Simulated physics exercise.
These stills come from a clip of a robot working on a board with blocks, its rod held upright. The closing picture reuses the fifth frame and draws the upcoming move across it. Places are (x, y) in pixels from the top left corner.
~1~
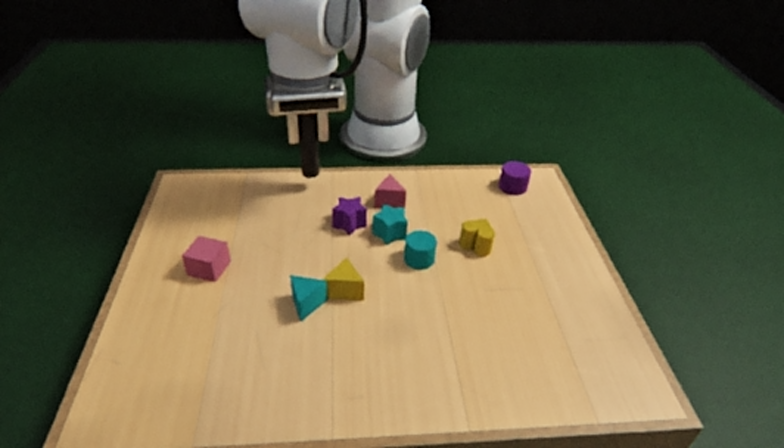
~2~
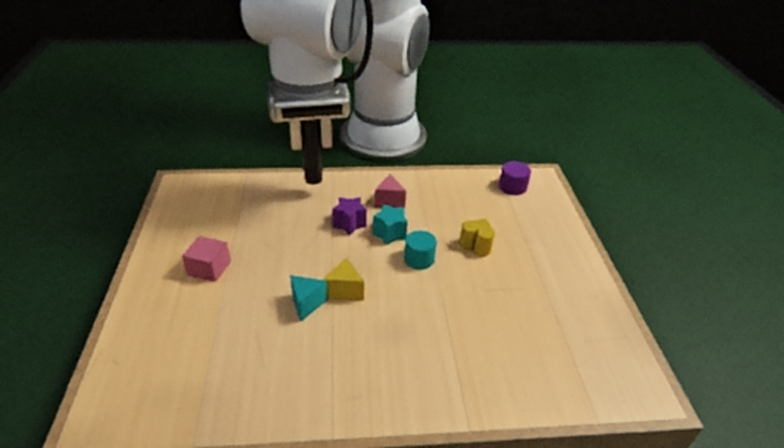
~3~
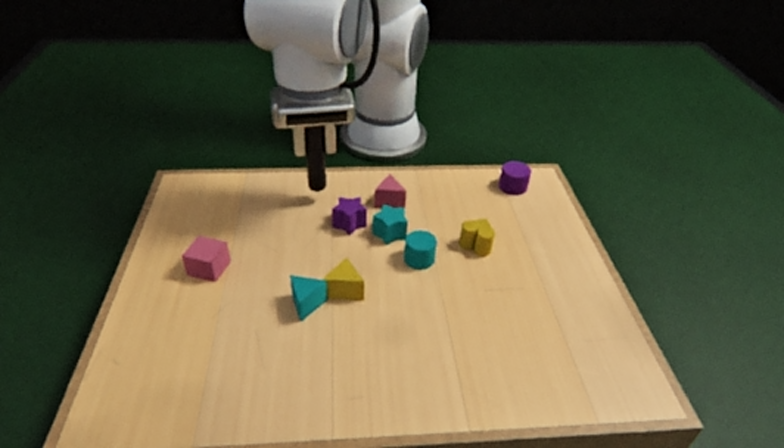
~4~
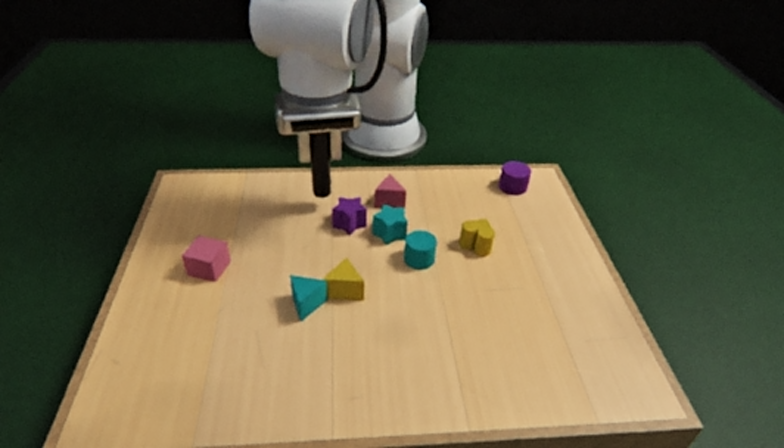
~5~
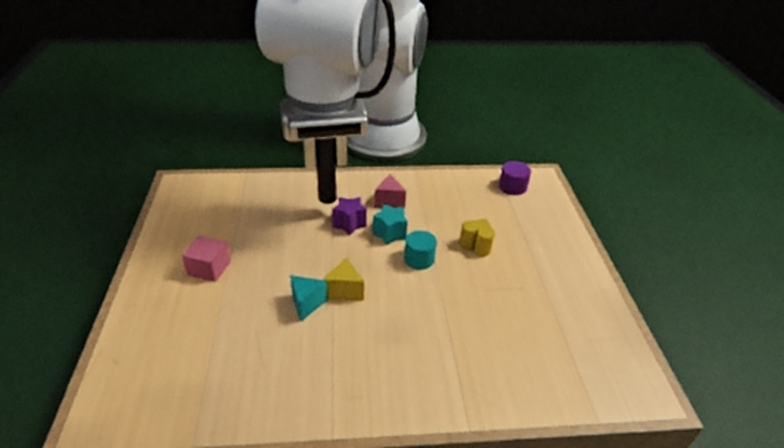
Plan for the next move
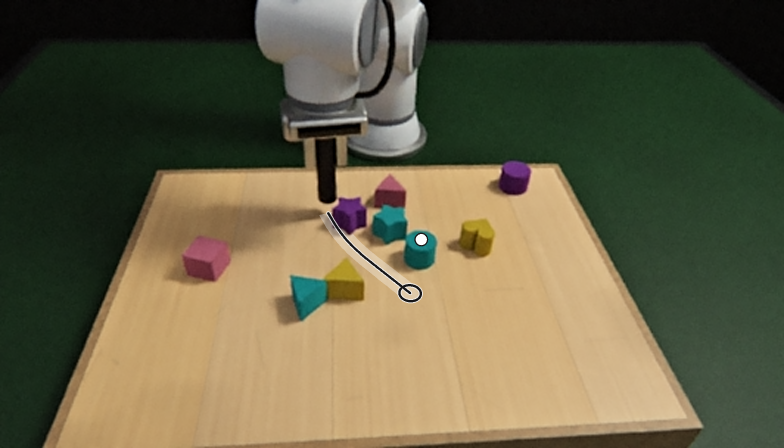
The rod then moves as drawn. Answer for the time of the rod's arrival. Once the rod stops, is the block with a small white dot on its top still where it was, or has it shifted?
It will remain on its spot.
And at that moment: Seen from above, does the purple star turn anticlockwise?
I'd say yes.
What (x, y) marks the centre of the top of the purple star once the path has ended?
My prediction: (366, 216).
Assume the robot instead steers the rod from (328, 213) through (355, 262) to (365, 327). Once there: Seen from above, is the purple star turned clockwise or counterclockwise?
I'd predict that, seen from above, the purple star rotates counter-clockwise.
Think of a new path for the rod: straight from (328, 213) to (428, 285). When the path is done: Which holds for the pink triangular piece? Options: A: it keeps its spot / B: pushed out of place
The answer is A.
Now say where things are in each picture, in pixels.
The first frame shows rod tip (311, 174); block tops, purple star (350, 205); turquoise star (391, 214); turquoise circular block (421, 240).
The second frame shows rod (314, 180); blocks unchanged.
The third frame shows rod (317, 187); blocks unchanged.
The fourth frame shows rod (322, 193); blocks unchanged.
The fifth frame shows rod (328, 199); purple star (350, 205); turquoise star (391, 214); turquoise circular block (421, 240).
Path on the board, from (328, 213) over (360, 253) to (410, 293); the dot is on the turquoise circular block.
What follows on the original path. One third of the way, rod (346, 226); purple star (365, 213), turned 50° anticlockwise; turquoise star (396, 214).
Two thirds of the way, rod (376, 252); purple star (366, 216), turned 75° anticlockwise; turquoise star (397, 214).
At the end, rod (411, 279); purple star (366, 216), turned 75° anticlockwise; turquoise star (397, 214); turquoise circular block in place.
